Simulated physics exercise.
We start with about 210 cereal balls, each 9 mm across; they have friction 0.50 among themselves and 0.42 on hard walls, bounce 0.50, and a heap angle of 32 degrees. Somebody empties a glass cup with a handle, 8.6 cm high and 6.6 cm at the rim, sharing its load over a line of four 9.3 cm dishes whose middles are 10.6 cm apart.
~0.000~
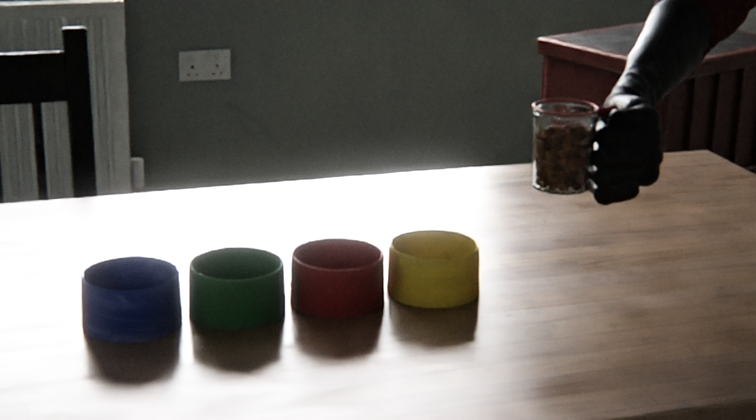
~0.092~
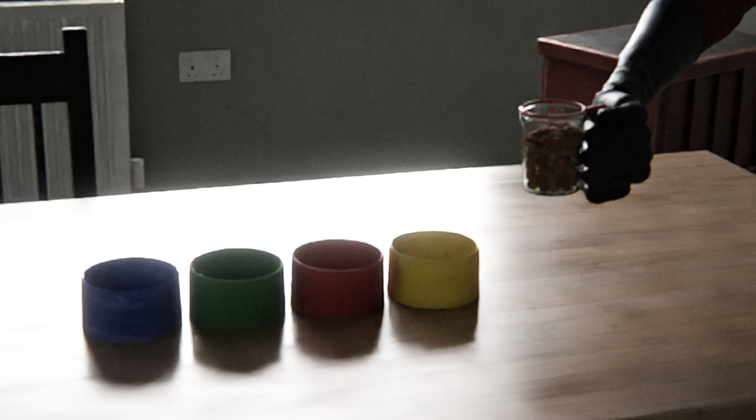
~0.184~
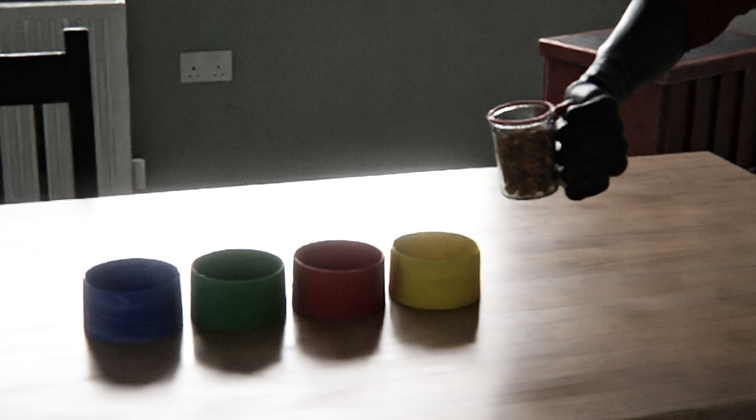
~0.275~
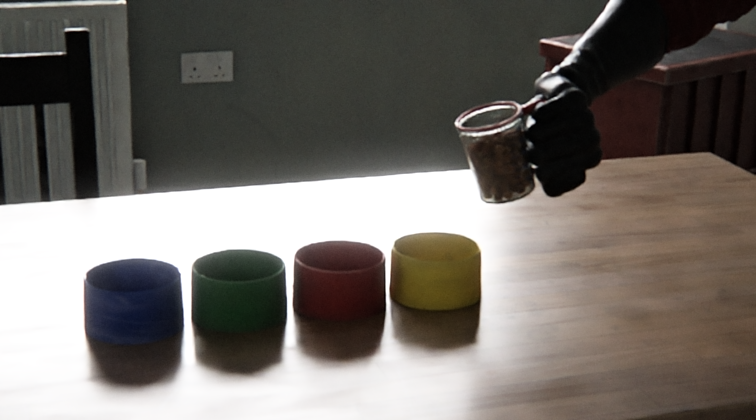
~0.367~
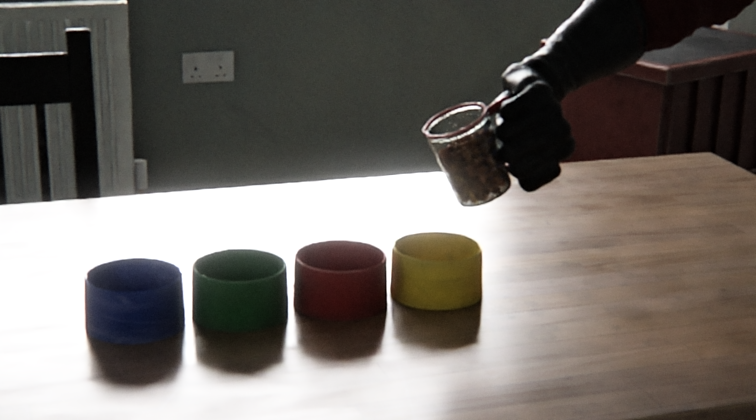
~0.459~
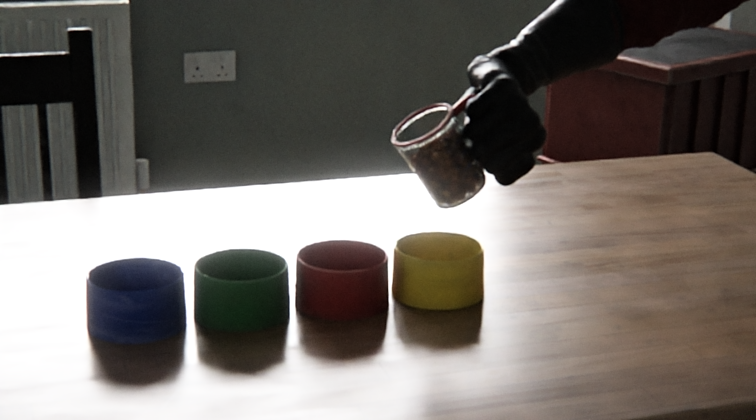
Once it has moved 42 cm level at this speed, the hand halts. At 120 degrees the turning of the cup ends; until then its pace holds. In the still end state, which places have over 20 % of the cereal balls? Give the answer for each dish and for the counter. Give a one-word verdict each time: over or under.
Verdicts: Red under, blue over, green under, yellow under, counter under.
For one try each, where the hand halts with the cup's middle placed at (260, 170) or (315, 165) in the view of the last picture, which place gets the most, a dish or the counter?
The largest share ends at green first and at green second.
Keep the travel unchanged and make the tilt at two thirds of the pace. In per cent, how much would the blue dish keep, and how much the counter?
In the blue dish 100; on the counter 0.
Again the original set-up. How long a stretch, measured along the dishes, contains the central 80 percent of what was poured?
Roughly 6 centimetres.
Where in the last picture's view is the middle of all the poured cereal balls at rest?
Roughly pixel (125, 308).
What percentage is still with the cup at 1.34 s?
Close to 80 in a hundred.
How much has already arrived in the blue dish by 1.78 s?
Roughly 75 %.
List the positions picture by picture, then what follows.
Cup at (563, 147), tilt 0 degrees, lip at (537, 109), moved 0.0 cm; middle of the pieces at (566, 152); yellow dish at (434, 245); red dish at (338, 254); green dish at (237, 263); blue dish at (130, 274), in the first picture.
Cup at (552, 148), tilt 3 degrees, lip at (524, 112), moved 1.3 cm; middle of the pieces at (555, 153), in the second picture.
Cup at (526, 151), tilt 10 degrees, lip at (492, 120), moved 4.5 cm; middle of the pieces at (529, 155), in the third picture.
Cup at (498, 154), tilt 17 degrees, lip at (460, 128), moved 7.7 cm; middle of the pieces at (502, 158), in the fourth picture.
Cup at (470, 156), tilt 24 degrees, lip at (427, 135), moved 11.0 cm; middle of the pieces at (474, 159), in the fifth picture.
Cup at (442, 158), tilt 32 degrees, lip at (395, 143), moved 14.3 cm; middle of the pieces at (447, 160); yellow dish at (439, 246); red dish at (342, 255); green dish at (241, 265); blue dish at (135, 275). Its pace works out near 80 degrees a second; the hand travels 36 cm a second, in the sixth picture.
After 0.99 s, tilt 74 degrees; cup holds 100 %.
After 1.34 s, tilt 102 degrees; cup holds 80 %, blue 10 %.
After 1.78 s, tilt 120 degrees; cup holds 10 %, blue 75 %.
By 2.5 s all is still; red 0 %, blue 90 %, green 0 %, yellow 0 %, counter 10 %.
